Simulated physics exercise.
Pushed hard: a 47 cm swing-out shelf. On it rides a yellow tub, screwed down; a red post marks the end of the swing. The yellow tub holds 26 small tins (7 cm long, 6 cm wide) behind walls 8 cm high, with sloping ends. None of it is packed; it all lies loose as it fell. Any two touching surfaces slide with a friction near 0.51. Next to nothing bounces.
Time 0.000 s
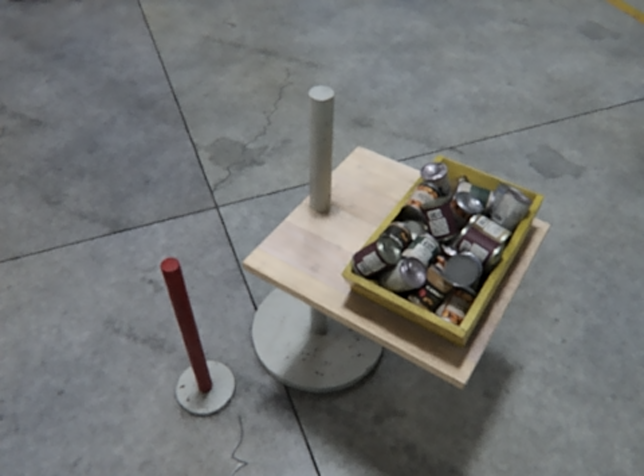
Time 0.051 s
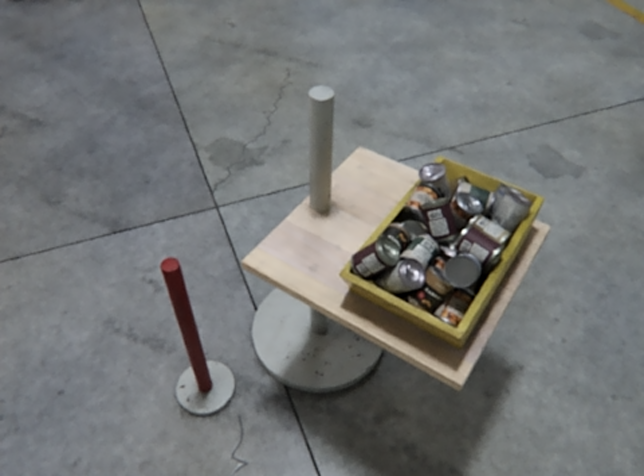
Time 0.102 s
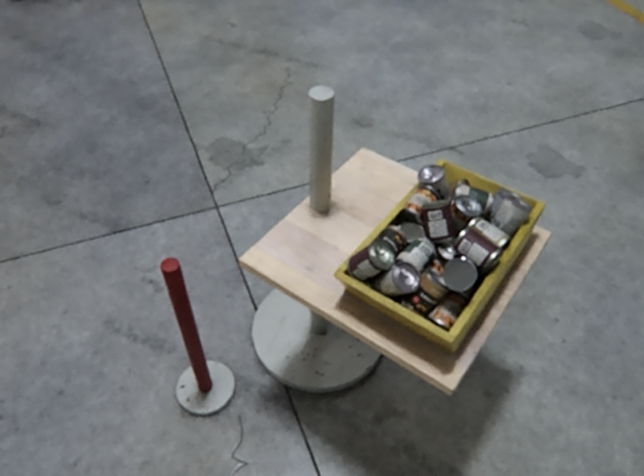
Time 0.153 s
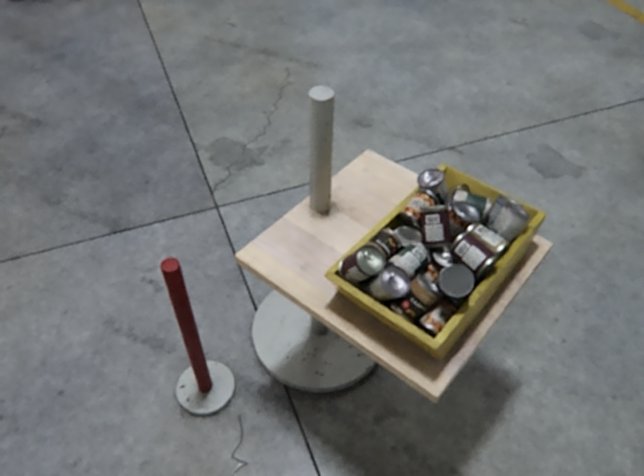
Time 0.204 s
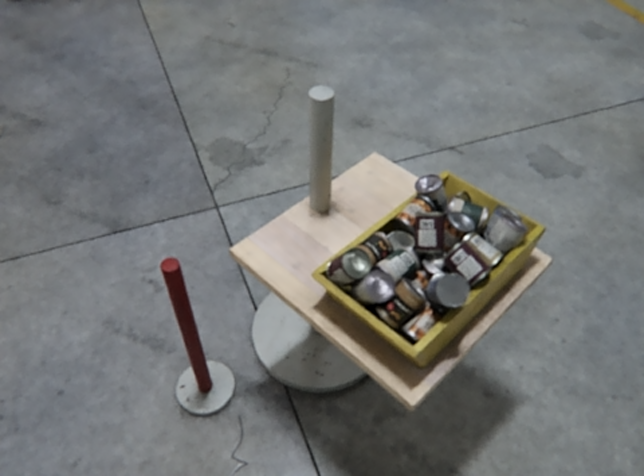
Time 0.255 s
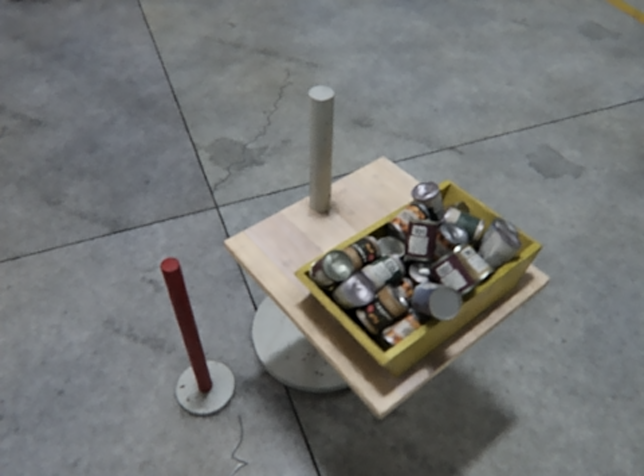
The clip shows a yellow tub of loosely piled small tins on a wooden shelf around a grey post, beside a shorter red post; the shelf swings clockwise, slowly then faster, carrying the tub toward the viewer and left.
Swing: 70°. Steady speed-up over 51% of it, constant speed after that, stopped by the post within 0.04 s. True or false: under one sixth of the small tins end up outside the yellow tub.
True.
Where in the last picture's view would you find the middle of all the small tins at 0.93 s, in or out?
Close to (266, 298).
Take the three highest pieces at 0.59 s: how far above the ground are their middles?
Height, averaged: Around 68 cm.
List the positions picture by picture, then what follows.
In the first picture (places track the rim corner closest to us here), yellow tub (463, 329); 0° round; all still inside.
In the second picture, yellow tub (461, 331); 1° round.
In the third picture, yellow tub (452, 335); 3° round.
In the fourth picture, yellow tub (438, 341); 6° round.
In the fifth picture, yellow tub (416, 349); 11° round.
In the sixth picture, yellow tub (387, 357); 18° round; all still inside.
After 0.51 s, end of the swing.
After 0.59 s, the yellow tub is down by 1 of 26.
After 0.71 s, the yellow tub is down by 2 of 26.
After 0.93 s, the yellow tub is down by 2 of 26.
When it is over (at 1.37 s), the yellow tub is down by 2 of 26. Asked share, 2 of 26, 8 per cent.
